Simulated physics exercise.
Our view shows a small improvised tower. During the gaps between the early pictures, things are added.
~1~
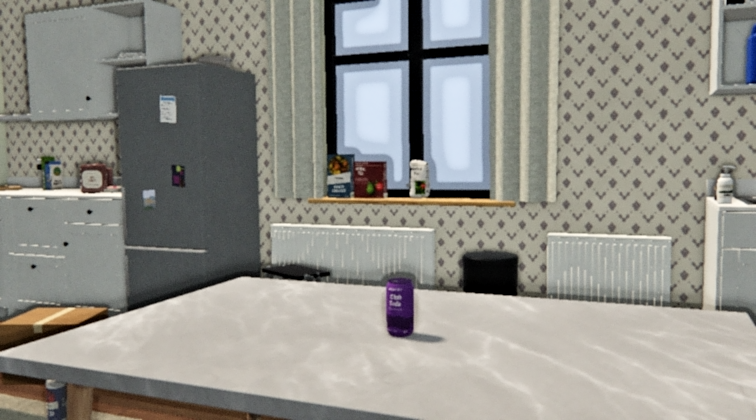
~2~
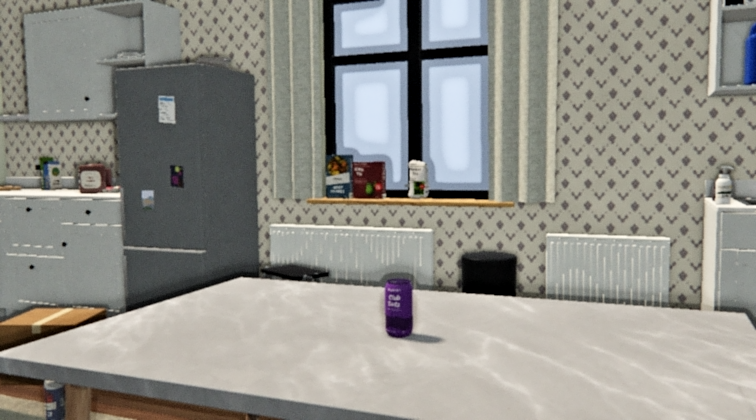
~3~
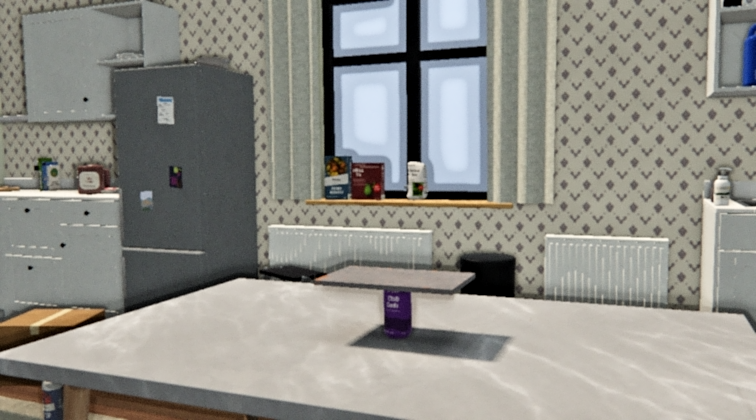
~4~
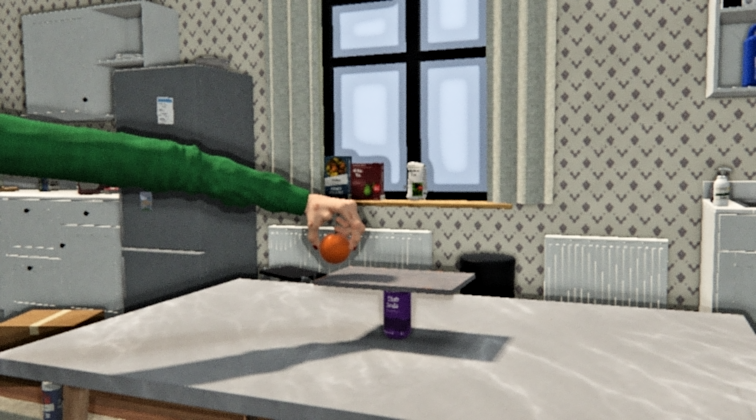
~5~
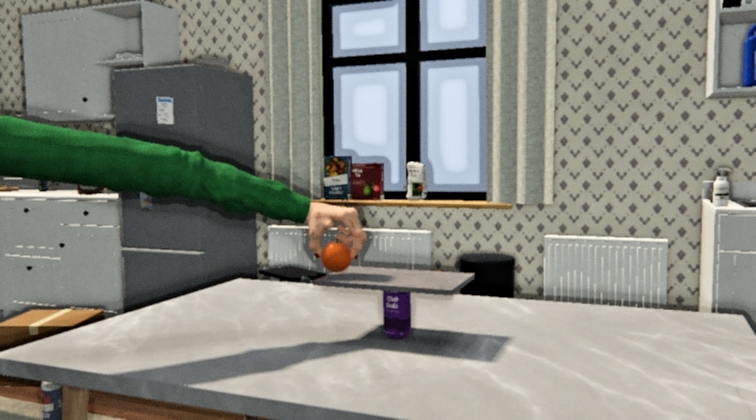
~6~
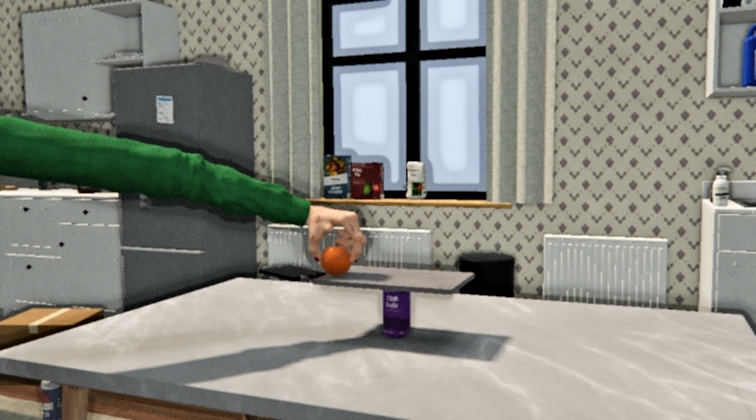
The clip shows a purple can on a kitchen table, then a grey board resting on top of it; a green-sleeved arm from the left lowers an orange tomato slightly onto the board's left side, still holding it.
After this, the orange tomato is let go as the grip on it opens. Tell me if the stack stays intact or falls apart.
Well, once it's let go, not everything stays put there.
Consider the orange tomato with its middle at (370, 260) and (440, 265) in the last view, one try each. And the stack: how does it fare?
On the first try it stays put; on the second try it falls down.
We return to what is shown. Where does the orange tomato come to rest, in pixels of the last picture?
I'd say around (265, 318) in the last view.
Then, 0.40 s after the last picture, orange tomato now fallen; grey board tipped 49° from how it was.
Then, 0.70 s after the last picture, grey board now fallen; purple can slid about its own width.
At rest, fallen, grey board and orange tomato; moved from the start, purple can. Seen from the same camera at the end, orange tomato near (265, 319). The stack gives way.
